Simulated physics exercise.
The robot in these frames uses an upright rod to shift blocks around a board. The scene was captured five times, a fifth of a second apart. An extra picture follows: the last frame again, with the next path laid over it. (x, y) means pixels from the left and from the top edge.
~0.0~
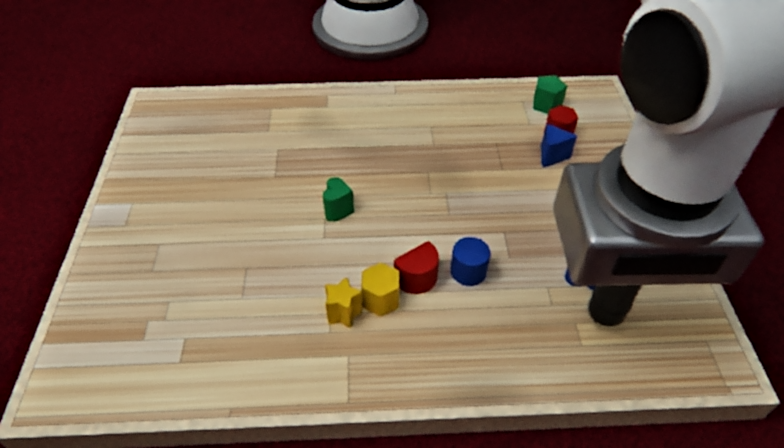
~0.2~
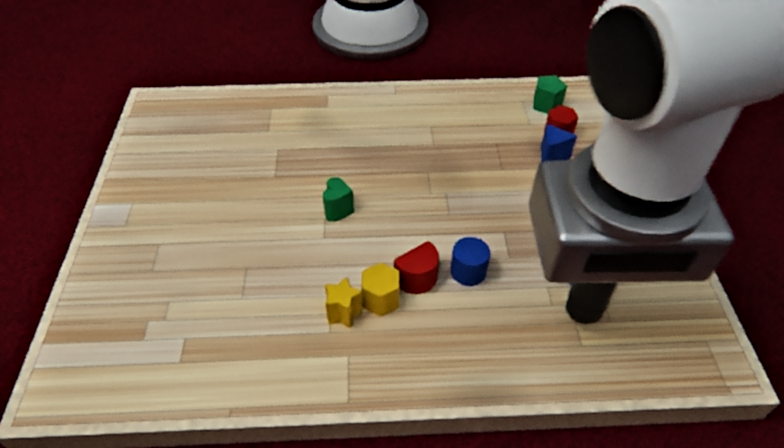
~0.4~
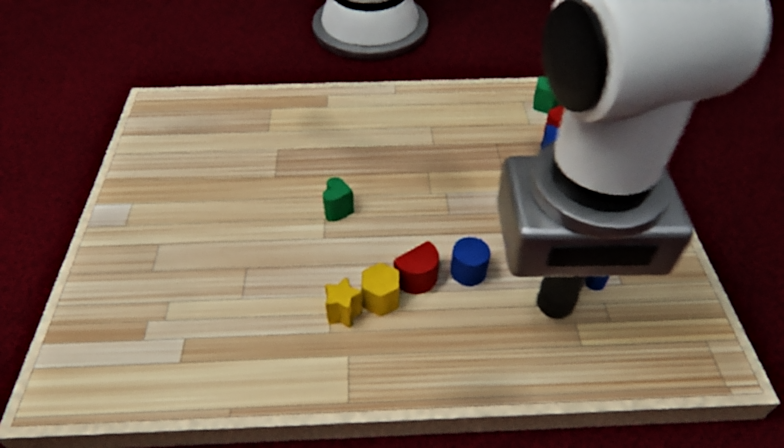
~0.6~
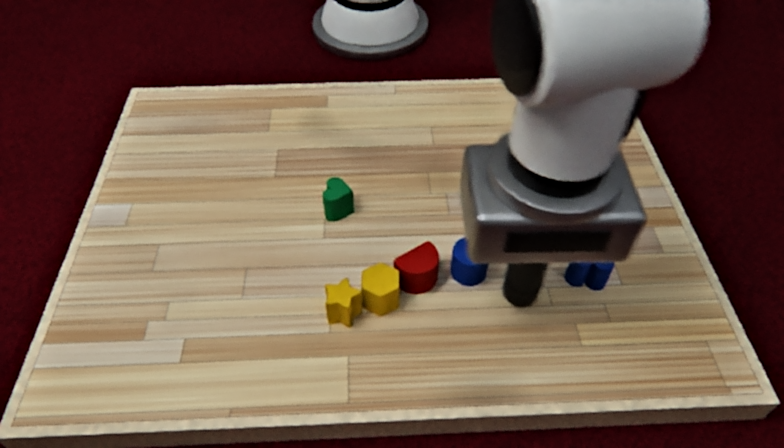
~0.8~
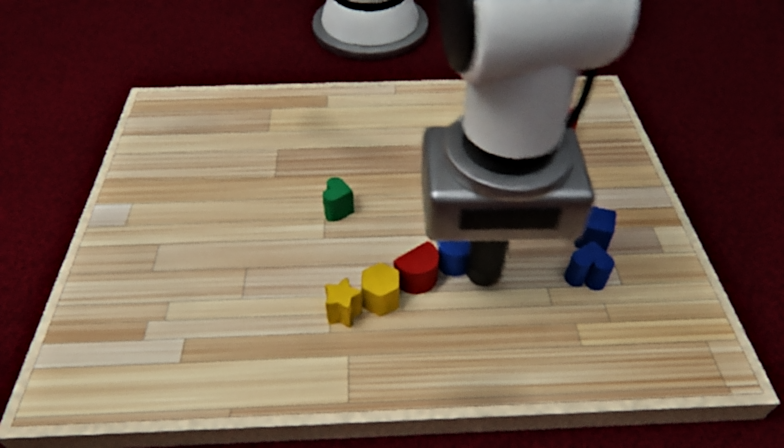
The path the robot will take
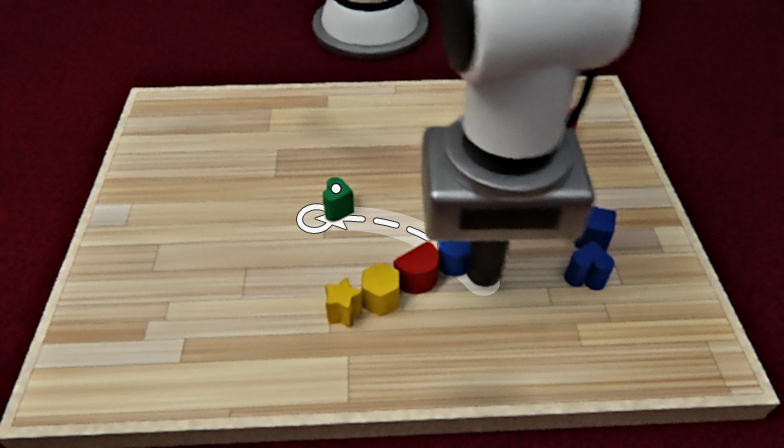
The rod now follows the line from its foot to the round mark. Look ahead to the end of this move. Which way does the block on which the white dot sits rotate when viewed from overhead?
From overhead, anticlockwise.
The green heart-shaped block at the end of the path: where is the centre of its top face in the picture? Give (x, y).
At pixel (273, 170).
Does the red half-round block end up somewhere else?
Short answer: No.
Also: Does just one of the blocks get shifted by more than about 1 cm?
I believe not.
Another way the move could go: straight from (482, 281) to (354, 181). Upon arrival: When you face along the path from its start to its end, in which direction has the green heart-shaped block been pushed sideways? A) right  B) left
I'll go with B - left.
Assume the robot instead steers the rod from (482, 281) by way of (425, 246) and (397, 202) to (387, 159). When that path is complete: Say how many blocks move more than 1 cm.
Moved: Just one.
The drawn path runs from (482, 281) via (435, 242) and (378, 221), ending at (316, 218); the dot is on the green heart-shaped block.
On the path given first. One third of the way, rod at (435, 234); blue circle at (404, 209).
Two thirds of the way, rod at (378, 213); green heart-shaped block at (318, 185), turned 40° anticlockwise; blue circle at (347, 189).
At the end, rod at (314, 210); green heart-shaped block at (273, 170), turned 50° anticlockwise; red half-round block not moved; blue circle at (301, 175).
